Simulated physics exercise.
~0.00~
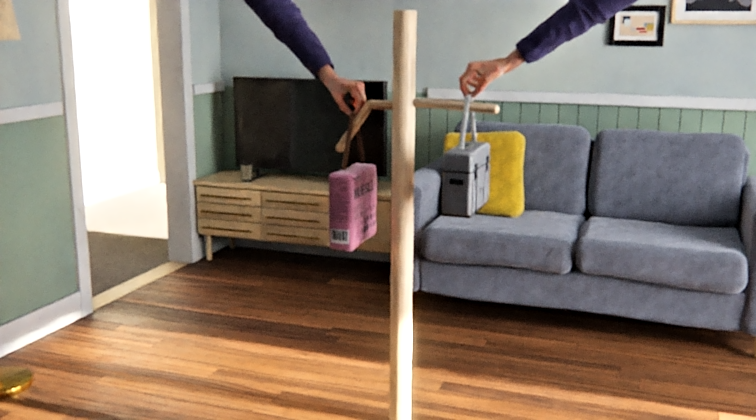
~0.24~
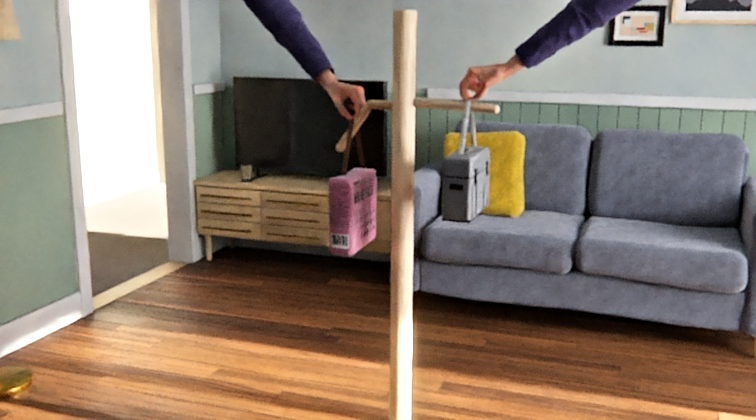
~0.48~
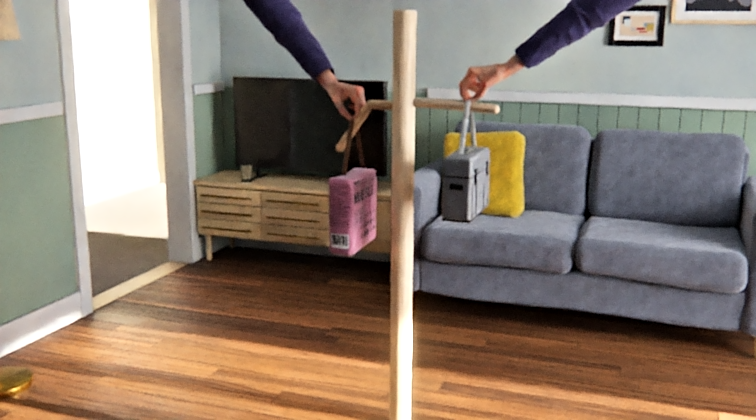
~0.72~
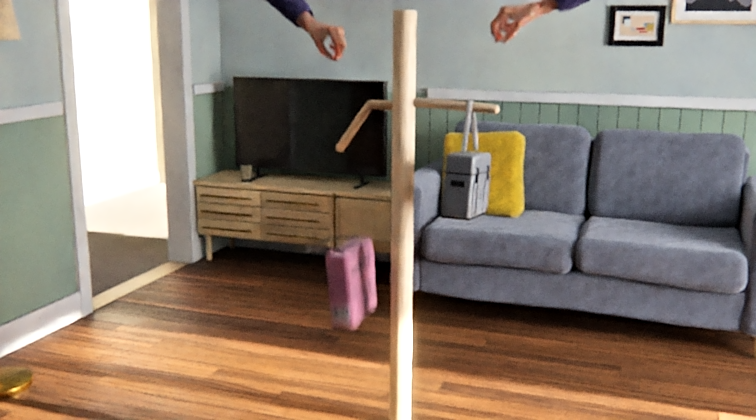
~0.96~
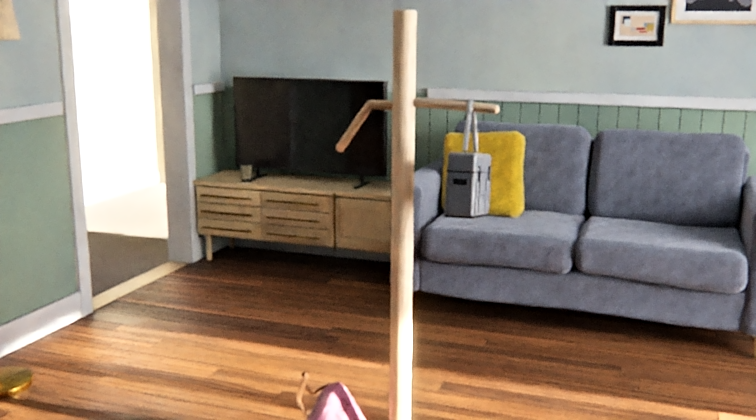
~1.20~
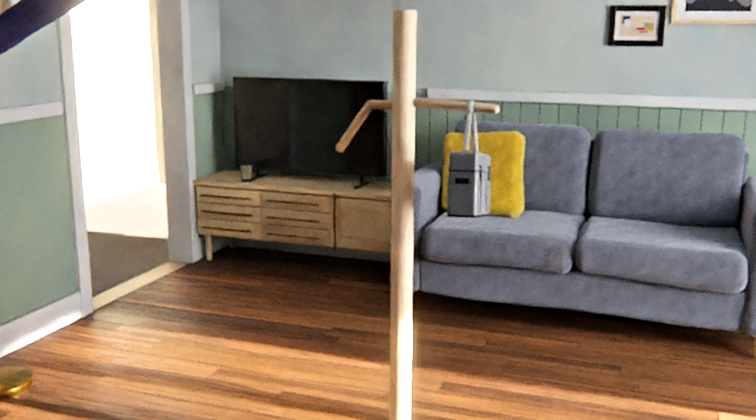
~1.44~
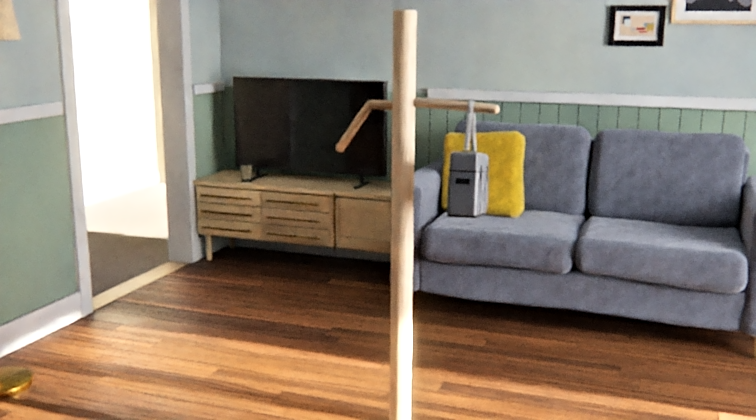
The clip shows two hands holding a pink bag and a grey case at the pegs of a wooden post in a living room. The hands let go and withdraw, the pink bag drops to the floor and out of view, and the grey case stays hanging on the right.
